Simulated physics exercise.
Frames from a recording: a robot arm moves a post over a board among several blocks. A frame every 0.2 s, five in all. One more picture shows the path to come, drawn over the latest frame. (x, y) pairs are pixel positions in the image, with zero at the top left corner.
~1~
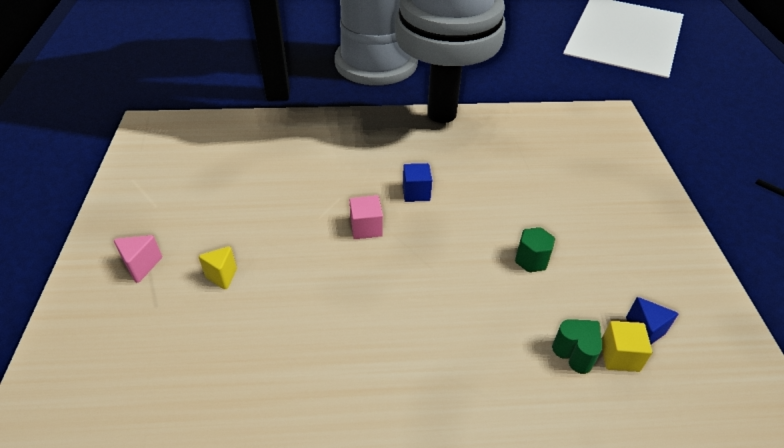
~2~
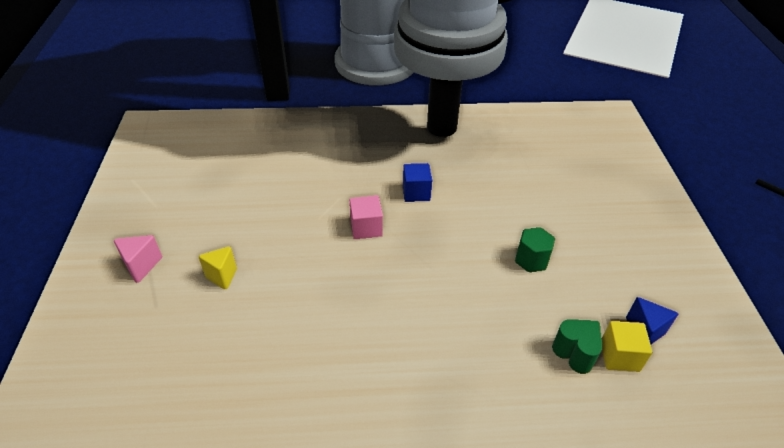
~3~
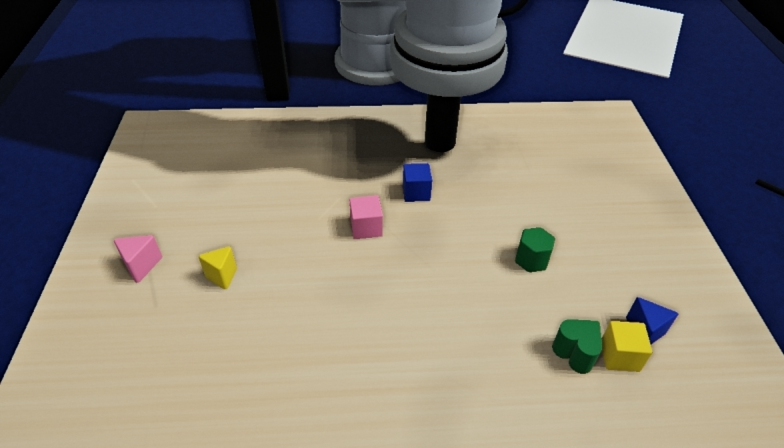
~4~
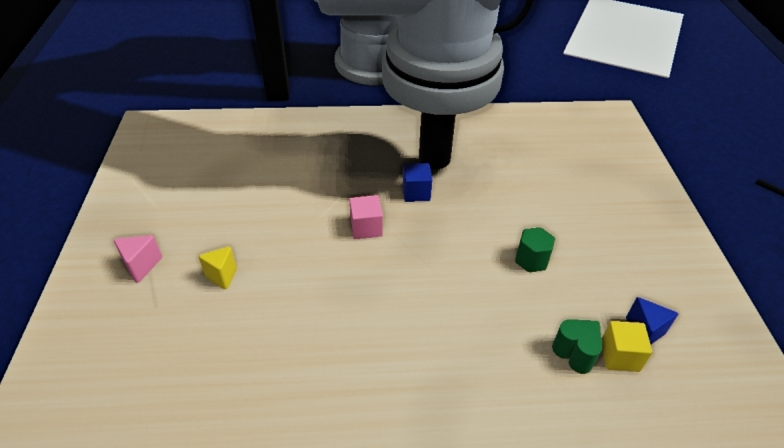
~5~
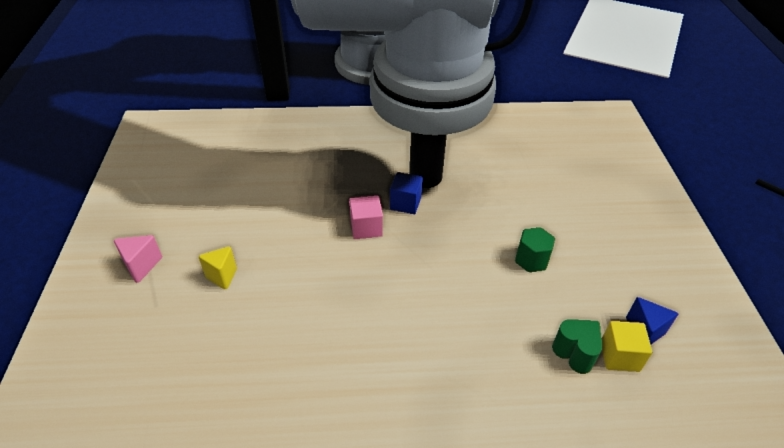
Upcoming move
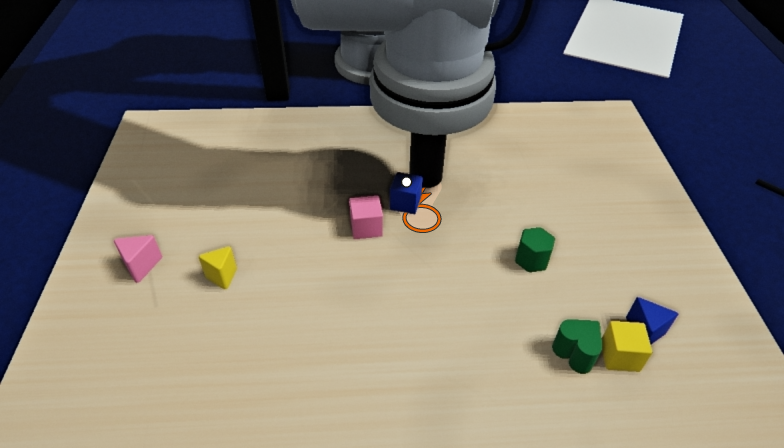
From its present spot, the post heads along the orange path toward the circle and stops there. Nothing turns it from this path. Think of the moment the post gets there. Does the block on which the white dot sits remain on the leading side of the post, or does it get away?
The post has moved past the block on which the white dot sits by the time the path ends.
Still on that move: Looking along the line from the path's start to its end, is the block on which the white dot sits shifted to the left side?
In short: No.
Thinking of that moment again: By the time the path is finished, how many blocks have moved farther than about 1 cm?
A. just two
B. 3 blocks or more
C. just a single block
I'll go with C - just a single block.
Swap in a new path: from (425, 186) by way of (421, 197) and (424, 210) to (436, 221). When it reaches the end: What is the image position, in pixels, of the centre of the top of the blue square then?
I'd expect the centre of its top face to be at (395, 194).
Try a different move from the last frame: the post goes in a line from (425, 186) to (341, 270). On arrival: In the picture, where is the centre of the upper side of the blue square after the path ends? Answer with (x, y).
The middle of the upper face of the blue square will lie at about (302, 250) in the picture.
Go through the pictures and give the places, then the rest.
Post tip (442, 115); block tops, pink square (366, 206); blue square (418, 171), in the first frame.
Post (442, 128); blocks unchanged, in the second frame.
Post (440, 143); blocks unchanged, in the third frame.
Post (435, 159); blocks unchanged, in the fourth frame.
Post (426, 177); pink square (366, 206); blue square (407, 182), in the fifth frame.
Path on the board, from (425, 186) by way of (419, 196) and (415, 207) to (422, 218); the dot is on the blue square.
The first path, step by step. Halfway along, post (416, 193); blue square (392, 193), turned 40° clockwise.
At the end, post (423, 210); pink square (362, 208); blue square (388, 196), turned 55° clockwise.
